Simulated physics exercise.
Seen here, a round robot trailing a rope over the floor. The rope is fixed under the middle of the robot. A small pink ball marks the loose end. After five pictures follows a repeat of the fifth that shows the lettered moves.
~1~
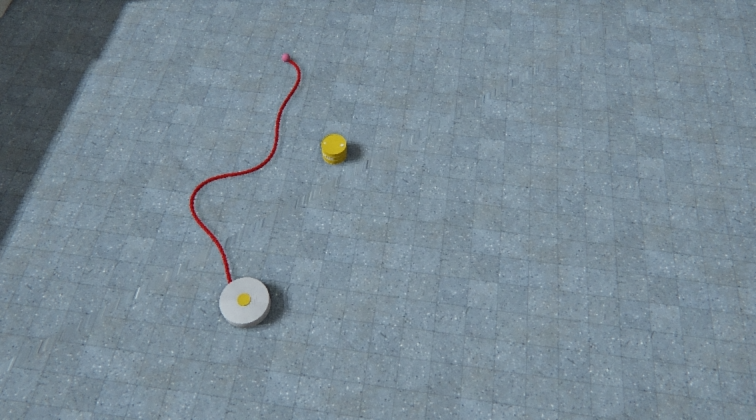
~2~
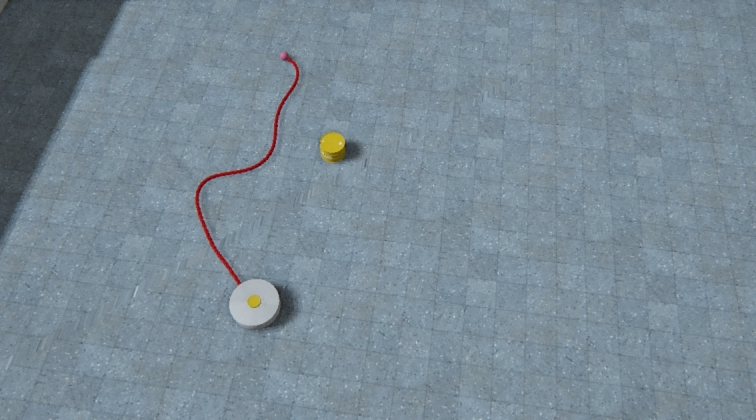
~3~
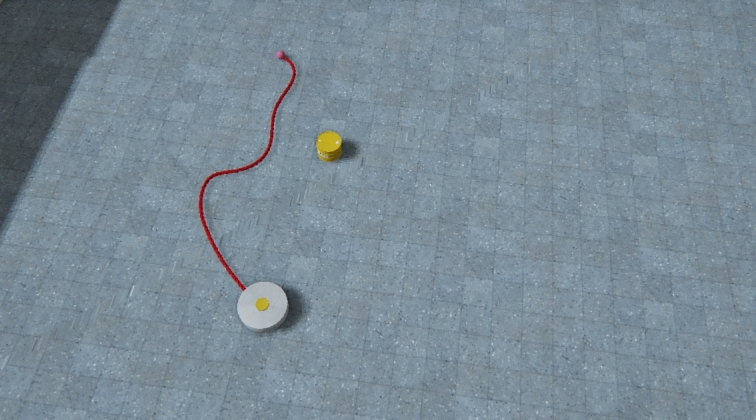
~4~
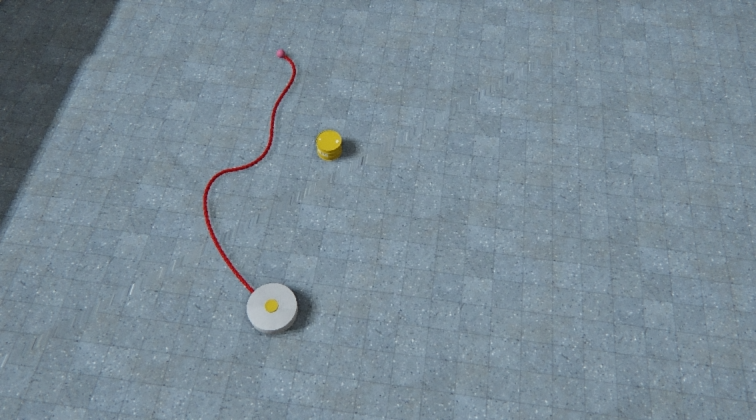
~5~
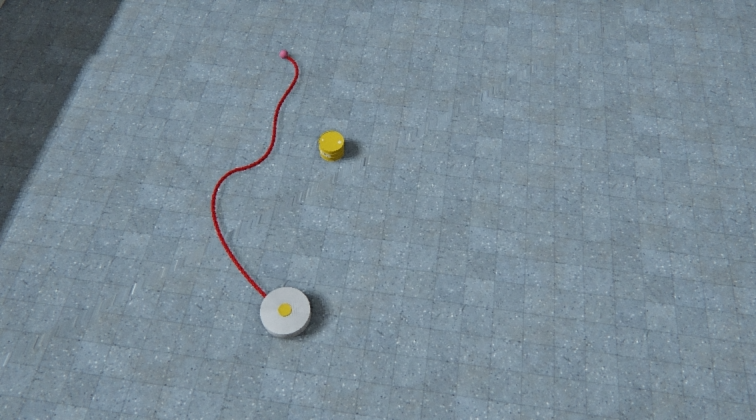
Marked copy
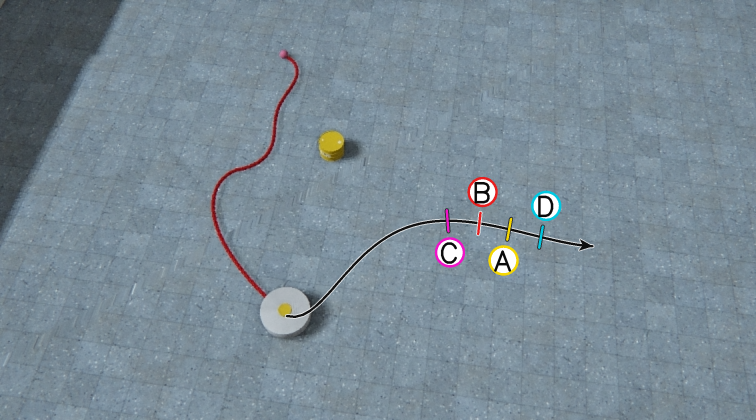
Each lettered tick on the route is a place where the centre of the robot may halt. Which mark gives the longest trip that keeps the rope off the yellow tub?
The farthest safe stop is A.
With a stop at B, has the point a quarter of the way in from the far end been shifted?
No.
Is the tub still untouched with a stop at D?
No.
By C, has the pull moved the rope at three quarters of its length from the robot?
No.
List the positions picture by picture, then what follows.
In the first frame, free end (286, 58); yellow tub (334, 149); robot (246, 303).
In the second frame, robot (255, 305); yellow tub (333, 148).
In the third frame, robot (263, 307); yellow tub (329, 147).
In the fourth frame, robot (273, 309); yellow tub (329, 146).
In the fifth frame, robot (286, 313); yellow tub (332, 146); free end (284, 54).
On the marked copy, A at (509, 229); B at (479, 223); C at (448, 221); D at (541, 237); the route from (287, 316) via (427, 222) to (592, 246).
Taking A. A third of the way, robot (358, 257), middle of the rope (239, 176), free end (284, 54).
Two thirds of the way, robot (433, 218), middle of the rope (256, 183), free end (284, 54).
When it is over, robot (511, 225), middle of the rope (328, 173), free end (284, 54); nothing has been touched.
As for the rest, B is safe but short; C is safe but short; D brings the rope against the tub.
